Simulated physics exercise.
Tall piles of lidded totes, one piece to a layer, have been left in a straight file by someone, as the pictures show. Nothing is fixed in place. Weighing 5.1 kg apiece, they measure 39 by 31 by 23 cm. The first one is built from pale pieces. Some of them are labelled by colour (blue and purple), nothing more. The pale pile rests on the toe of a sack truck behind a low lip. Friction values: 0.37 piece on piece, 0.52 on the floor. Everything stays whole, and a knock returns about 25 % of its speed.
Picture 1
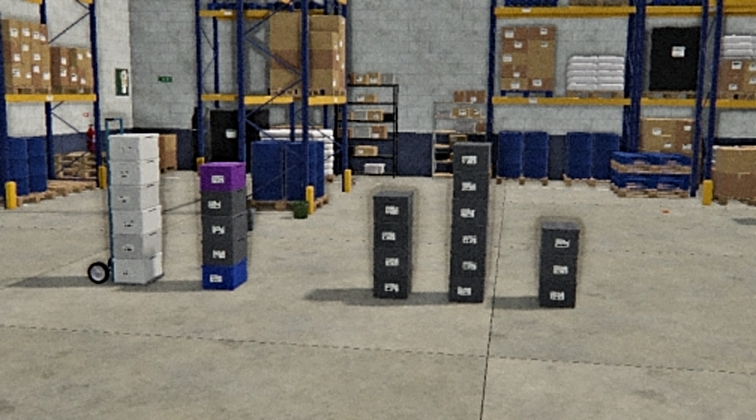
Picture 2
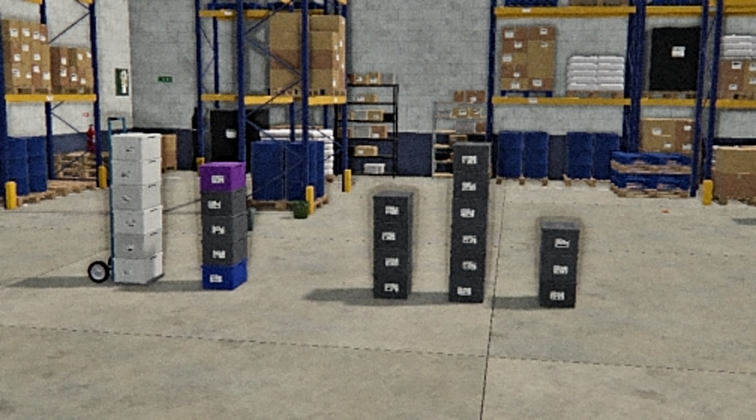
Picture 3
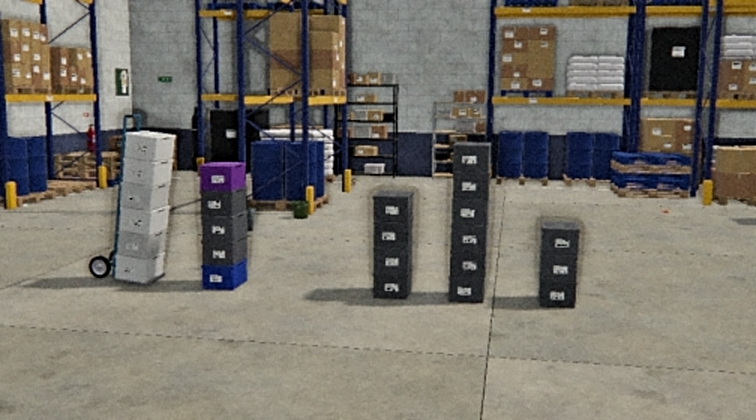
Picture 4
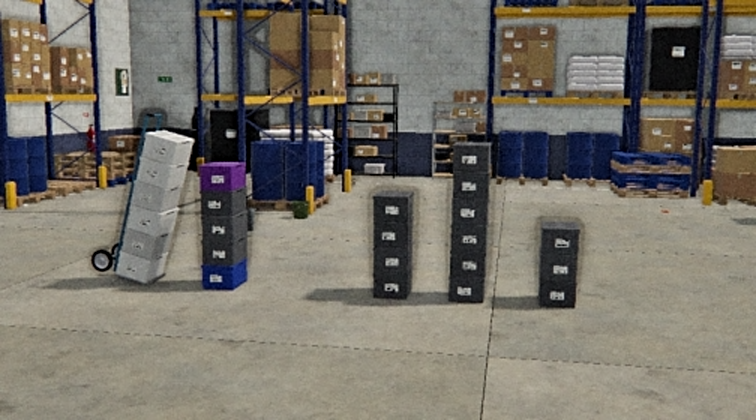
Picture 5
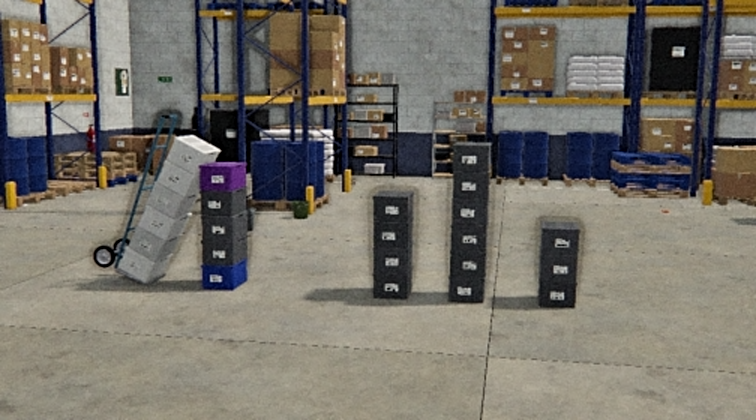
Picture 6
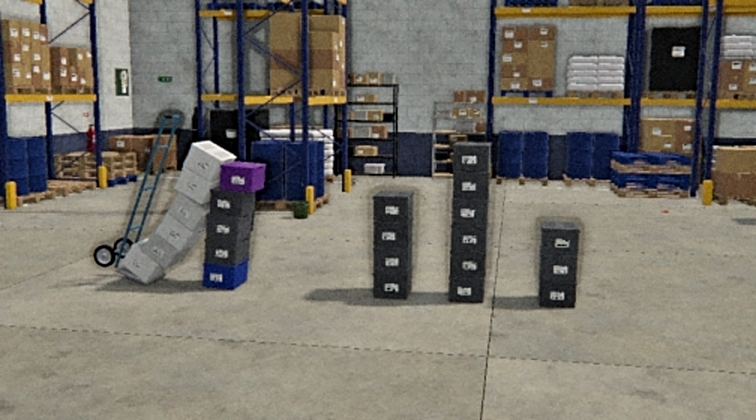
A pale stack of lidded totes on a sack truck leans rightward in a warehouse, seen from a fixed, slightly raised view facing racks of boxes and blue drums. Beside it stands a dark stack with a purple top and blue base, with three dark stacks further right. The truck tilts forward, the pale totes lean further and press the neighbouring stack, and its purple tote shifts right, tilting slightly.
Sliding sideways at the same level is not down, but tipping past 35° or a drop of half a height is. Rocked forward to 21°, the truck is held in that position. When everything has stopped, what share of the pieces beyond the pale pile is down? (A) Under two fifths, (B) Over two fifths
Option A: Under two fifths.
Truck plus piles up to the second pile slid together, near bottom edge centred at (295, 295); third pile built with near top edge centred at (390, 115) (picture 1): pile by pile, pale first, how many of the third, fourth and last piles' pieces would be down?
Result: Third pile 7, fourth pile 6, last pile 2.
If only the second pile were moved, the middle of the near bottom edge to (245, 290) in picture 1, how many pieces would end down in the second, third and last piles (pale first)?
Down counts: Second 4, third 0, last 0.
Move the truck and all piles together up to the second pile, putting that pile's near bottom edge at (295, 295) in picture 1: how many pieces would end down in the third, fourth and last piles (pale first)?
Down per pile: Third 0, fourth 0, last 0.
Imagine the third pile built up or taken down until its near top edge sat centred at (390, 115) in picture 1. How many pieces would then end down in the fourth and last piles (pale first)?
Down by pile: Fourth 0, last 0.
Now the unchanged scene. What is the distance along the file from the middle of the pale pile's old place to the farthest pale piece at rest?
About 220 cm.
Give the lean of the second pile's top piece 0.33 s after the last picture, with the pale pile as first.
Lean: Near 20 degrees.
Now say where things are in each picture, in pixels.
In the first frame (each place is the centre of the face we see best), truck frame (108, 153) 0° forward; blue tote (217, 278); purple tote (215, 179); the others all in place.
Truck frame (110, 152) 1° forward; purple tote (215, 179), in the second frame.
Truck frame (123, 149) 7° forward, top of the pale pile leaning 7°; purple tote (215, 179); the others all in place, in the third frame.
Truck frame (140, 148) 15° forward, top of the pale pile leaning 15°; purple tote (215, 179); the others all in place, in the fourth frame.
Truck frame (153, 148) 20° forward, top of the pale pile leaning 26°; purple tote (215, 179); the others all in place, in the fifth frame.
Truck frame (155, 148) 21° forward, top of the pale pile leaning 28°; purple tote (236, 179) tilted 4°; blue tote (218, 277) tilted 4°; 5 have shifted, in the sixth frame.
Then, 0.33 s later than the last frame, 6 of the pale pile down; none of the 18 other totes down, 5 disturbed; purple tote tilted 21°; blue tote tilted 21°.
Then, 0.71 s later than the last frame, 6 of the pale pile down; 4 of the 18 other totes down; purple tote tilted 67°, 73 cm lower; blue tote tilted 25°.
When it is over, 6 of the pale pile down; 4 of the 18 other totes down; purple tote on its side; blue tote tilted 22°. That is 22 per cent. In pixels of the last frame, middles, purple tote near (372, 276), blue tote near (234, 269).
